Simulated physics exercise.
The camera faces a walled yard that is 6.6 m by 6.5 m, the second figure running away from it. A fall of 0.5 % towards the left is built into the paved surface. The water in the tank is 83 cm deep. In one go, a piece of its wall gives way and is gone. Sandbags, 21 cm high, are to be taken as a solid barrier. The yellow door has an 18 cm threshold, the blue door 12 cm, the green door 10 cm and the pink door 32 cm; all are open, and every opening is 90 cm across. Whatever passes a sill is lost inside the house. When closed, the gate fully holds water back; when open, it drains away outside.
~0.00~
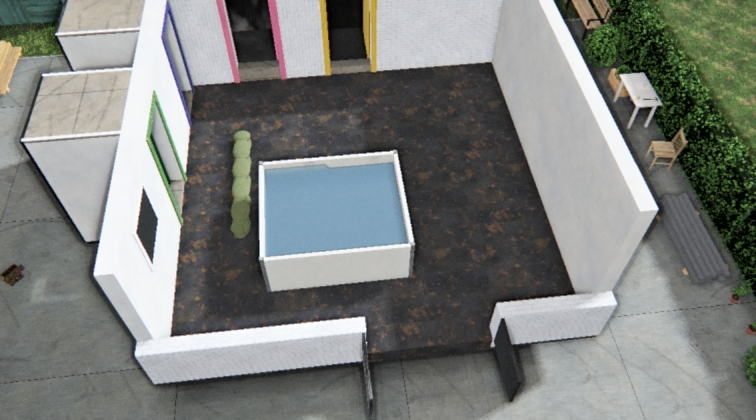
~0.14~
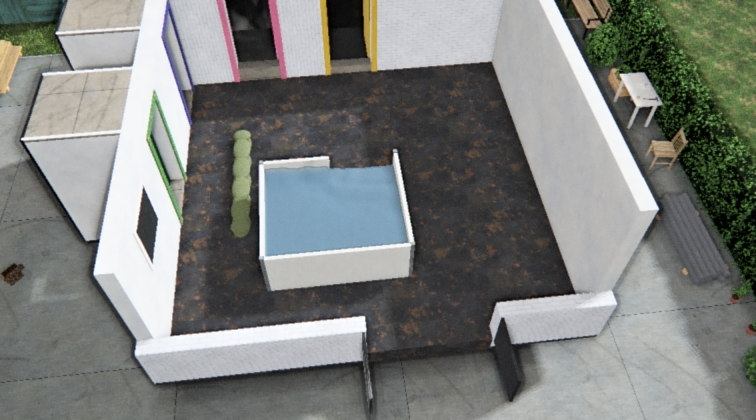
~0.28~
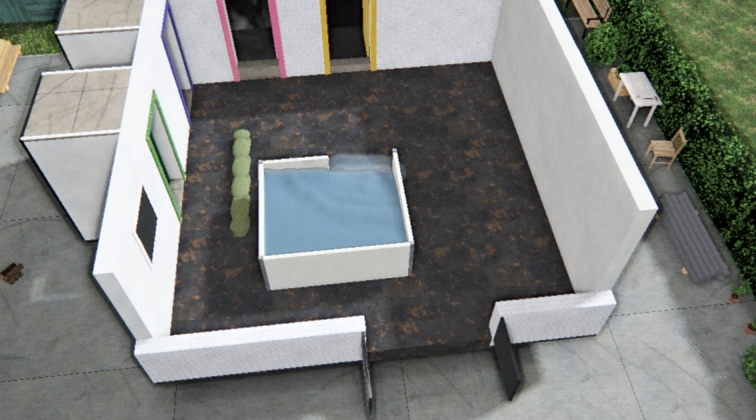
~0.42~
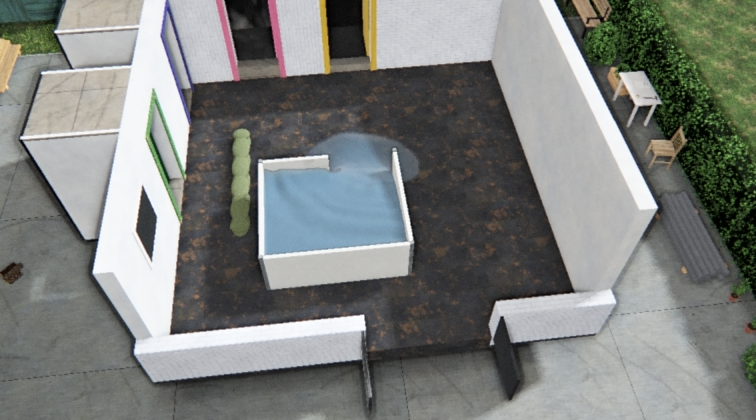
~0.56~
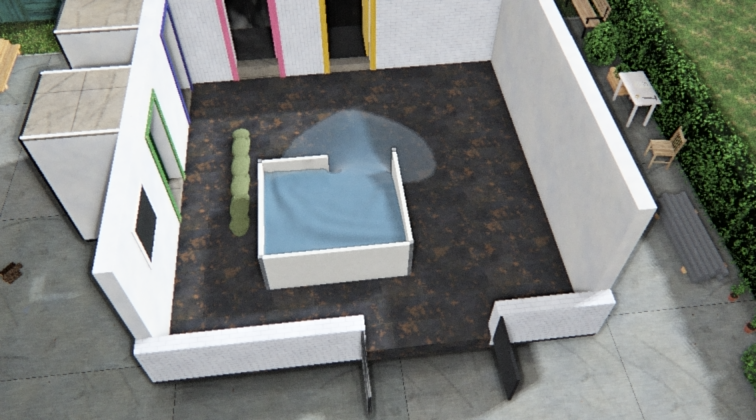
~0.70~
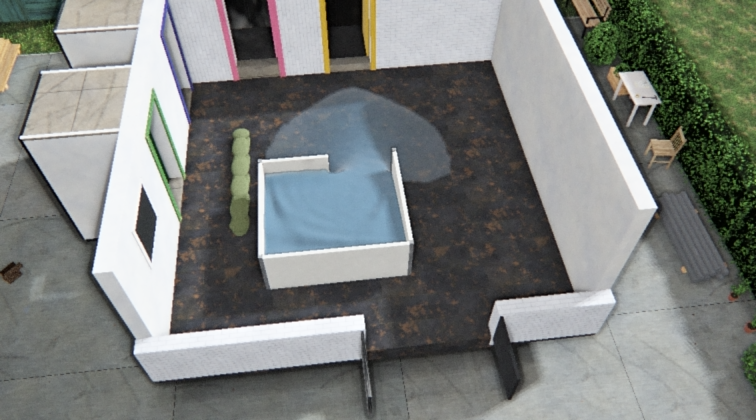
To begin with, a square white tank of still blue water stands in a walled yard with dark paving. Then a section of its far wall disappears, and water pours out through the gap. It spreads across the paving behind the tank in a widening, rounded sheet as ripples cross the surface inside.
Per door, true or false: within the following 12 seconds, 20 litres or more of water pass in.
Yellow door: True. Blue door: True. Green door: False. Pink door: False.
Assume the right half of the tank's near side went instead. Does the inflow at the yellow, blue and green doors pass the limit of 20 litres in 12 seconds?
In that case, yellow door: Less than that, blue door: Less than that, green door: Less than that.
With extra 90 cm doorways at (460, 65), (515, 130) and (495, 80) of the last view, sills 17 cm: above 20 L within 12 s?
In sequence the answers are more than that, less than that and more than that.
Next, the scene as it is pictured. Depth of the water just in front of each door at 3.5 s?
Depths: Yellow door 23 cm, blue door 22 cm, green door 1 cm, pink door 15 cm.
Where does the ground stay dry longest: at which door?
Result: Green door.
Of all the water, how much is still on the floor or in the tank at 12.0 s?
80 %.
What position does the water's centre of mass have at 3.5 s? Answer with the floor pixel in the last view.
Pixel position near (356, 153).
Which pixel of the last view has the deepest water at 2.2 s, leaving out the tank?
Near (488, 64).
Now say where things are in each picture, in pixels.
The tank at (333, 205) is whole and still, 83 cm deep, in the first frame.
Water pours out on the tank's far side and has run 0.6 m, to a hidden place; typically 7 cm deep outside, 83 cm at the tank's back, in the second frame.
The front is at a hidden place, 1.0 m from the gap on the tank's far side; 1.1 m2 of floor is under water; 83 cm left at the back of the tank, in the third frame.
The front is at (336, 137), 1.4 m from the gap on the tank's far side; 2.3 m2 of floor is under water; 82 cm left at the back of the tank, in the fourth frame.
The front is at (342, 114), 2.0 m from the gap on the tank's far side; 4.3 m2 of floor is under water; 74 cm left at the back of the tank, in the fifth frame.
Water pours out on the tank's far side and has run 2.7 m, to (359, 91); typically 5 cm deep outside, 69 cm at the tank's back, in the sixth frame.
After 1.4 s water covers 35 % of the floor and is deepest (43 cm) near (366, 180); yellow door 32 cm at the sill, 33 L in, blue door not reached, green door not reached, pink door 11 cm at the sill, 0 L in.
After 2.2 s water covers 40 % of the floor and is deepest (50 cm) near (488, 64); yellow door 34 cm at the sill, 108 L in, blue door not reached, green door not reached, pink door 20 cm at the sill, 0 L in.
After 3.5 s water covers 50 % of the floor and is deepest (28 cm) near (432, 68); yellow door 23 cm at the sill, 171 L in, blue door 22 cm at the sill, 38 L in, green door 1 cm at the sill, 0 L in, pink door 15 cm at the sill, 0 L in.
After 7.0 s water covers 90 % of the floor and is deepest (18 cm) near (192, 104); yellow door 13 cm at the sill, 184 L in, blue door 17 cm at the sill, 124 L in, green door 7 cm at the sill, 0 L in, pink door 11 cm at the sill, 0 L in.
After 12.0 s water covers 95 % of the floor and is deepest (12 cm) near (168, 358); yellow door 7 cm at the sill, 184 L in, blue door 11 cm at the sill, 141 L in, green door 7 cm at the sill, 0 L in, pink door 9 cm at the sill, 0 L in.
